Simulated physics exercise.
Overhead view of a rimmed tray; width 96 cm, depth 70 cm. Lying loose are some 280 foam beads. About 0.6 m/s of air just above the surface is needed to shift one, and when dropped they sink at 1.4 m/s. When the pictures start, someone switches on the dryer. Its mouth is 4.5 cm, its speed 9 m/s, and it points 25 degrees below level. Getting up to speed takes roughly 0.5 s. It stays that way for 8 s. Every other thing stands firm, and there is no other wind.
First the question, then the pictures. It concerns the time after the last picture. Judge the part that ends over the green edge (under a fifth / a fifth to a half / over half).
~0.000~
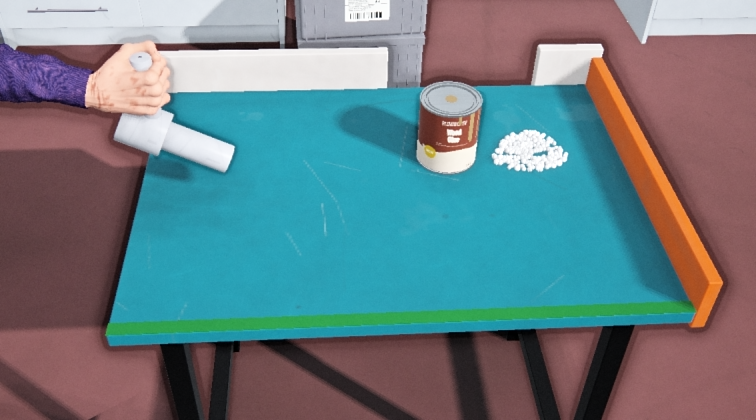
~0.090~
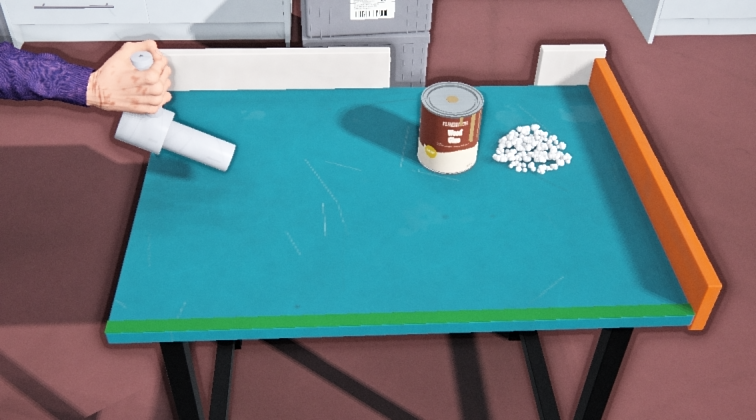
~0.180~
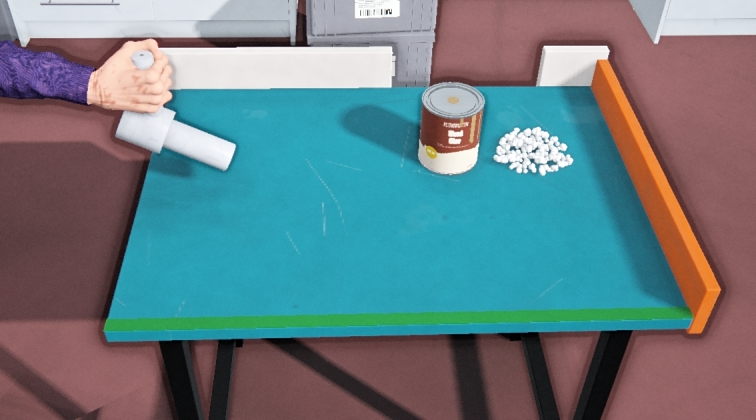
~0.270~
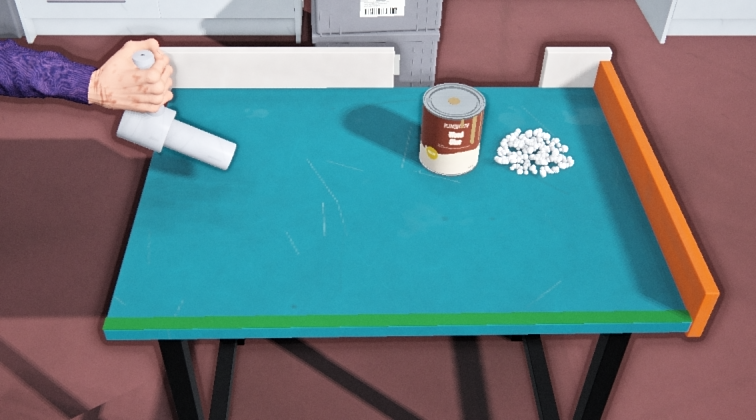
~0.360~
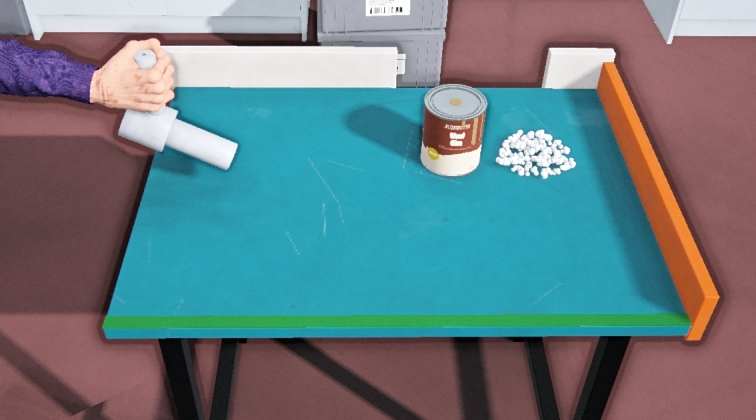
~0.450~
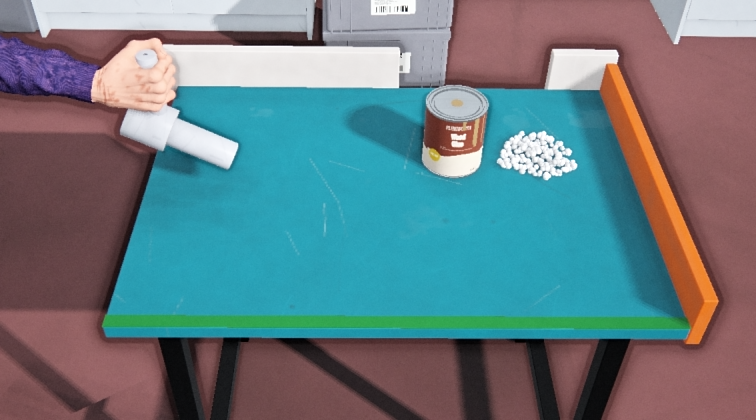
Over the green edge by that time: A smaller part than a fifth.
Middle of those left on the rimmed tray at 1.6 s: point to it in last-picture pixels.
Centre point: About (533, 95) px.
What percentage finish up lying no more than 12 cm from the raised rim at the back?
About 30 %.
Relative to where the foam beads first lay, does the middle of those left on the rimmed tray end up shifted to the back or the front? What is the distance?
Backward it went, roughly 20 cm.
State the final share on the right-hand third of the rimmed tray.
Something close to 60 % ends up there.
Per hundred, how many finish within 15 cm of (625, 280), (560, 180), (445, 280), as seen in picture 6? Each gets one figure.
Roughly 0 %, 15 % and 0 %, in that order.
After 1.6 s, 82 % are on the move or not yet settled, 0 % are over the green edge; the middle of those still in play is near (533, 95).
After 2.6 s, 69 % are on the move or not yet settled, 0 % are over the green edge; the middle of those still in play is near (523, 94).
After 4.4 s, 48 % are on the move or not yet settled, 0 % are over the green edge; the middle of those still in play is near (525, 93).
After 8.0 s, at the end, 0 % are over the green edge; the middle of those still in play is near (525, 93).
